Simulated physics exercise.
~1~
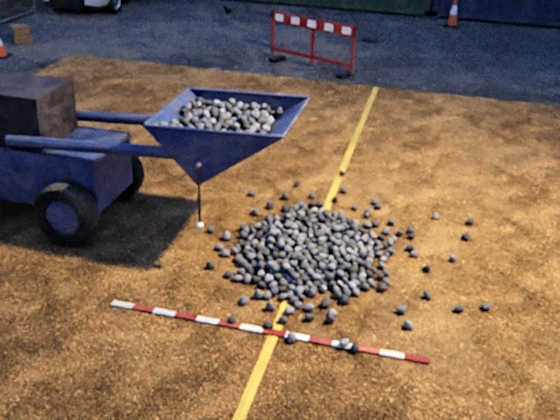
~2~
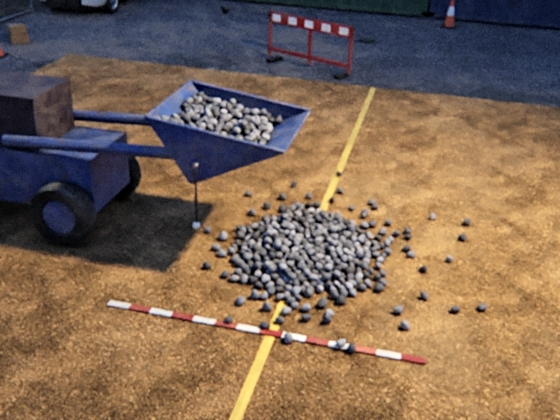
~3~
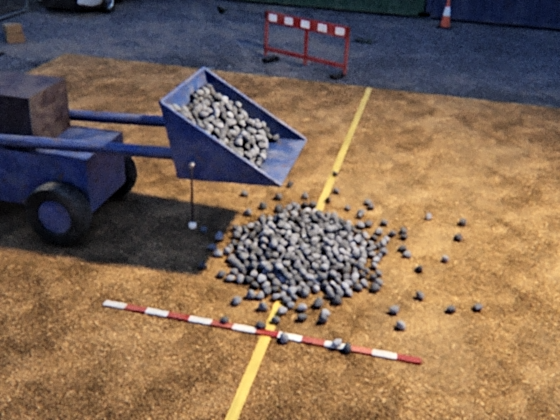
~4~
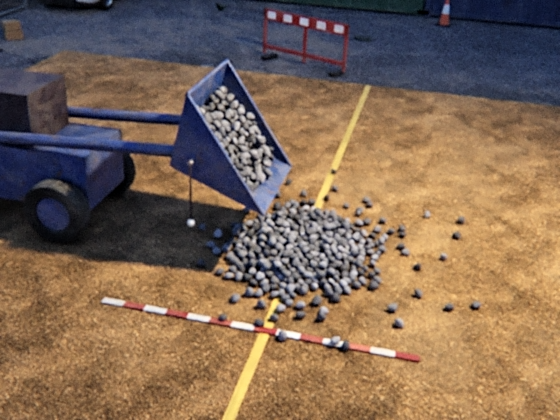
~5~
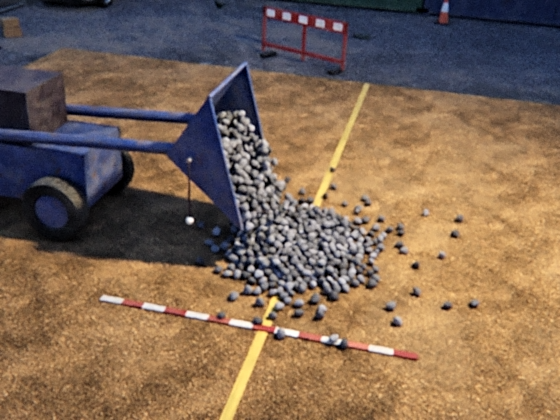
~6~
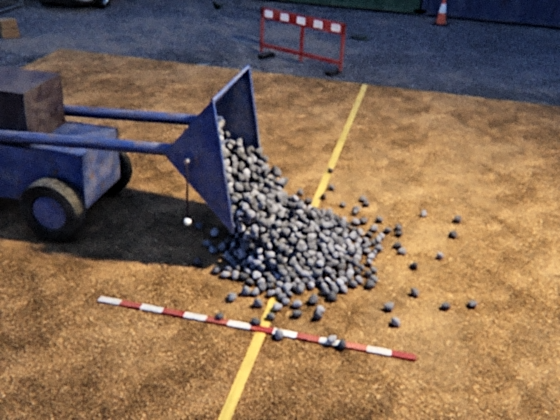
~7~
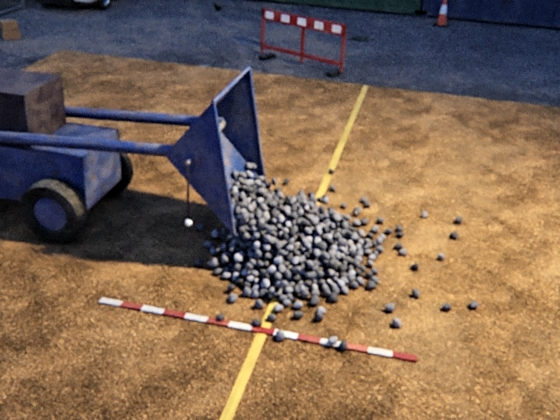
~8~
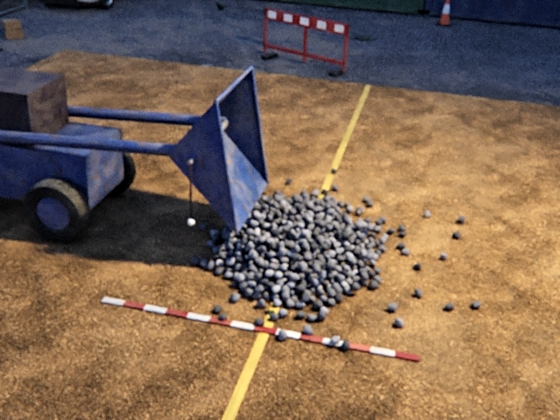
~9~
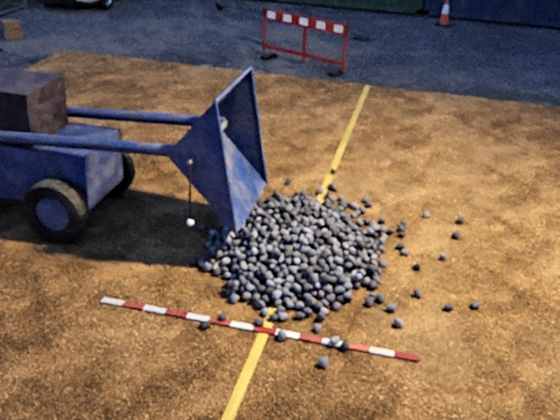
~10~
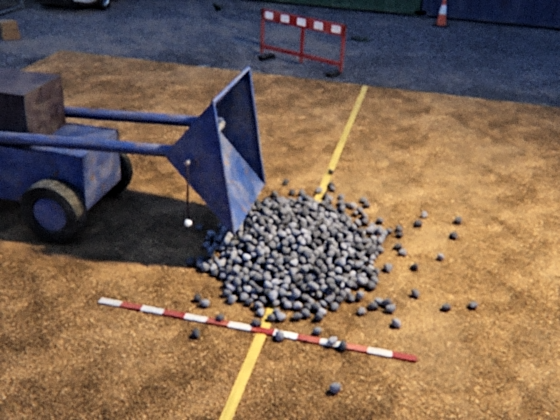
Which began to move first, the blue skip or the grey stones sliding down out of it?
The blue skip began to move first, tilting forward before the grey stones started sliding down out of it.
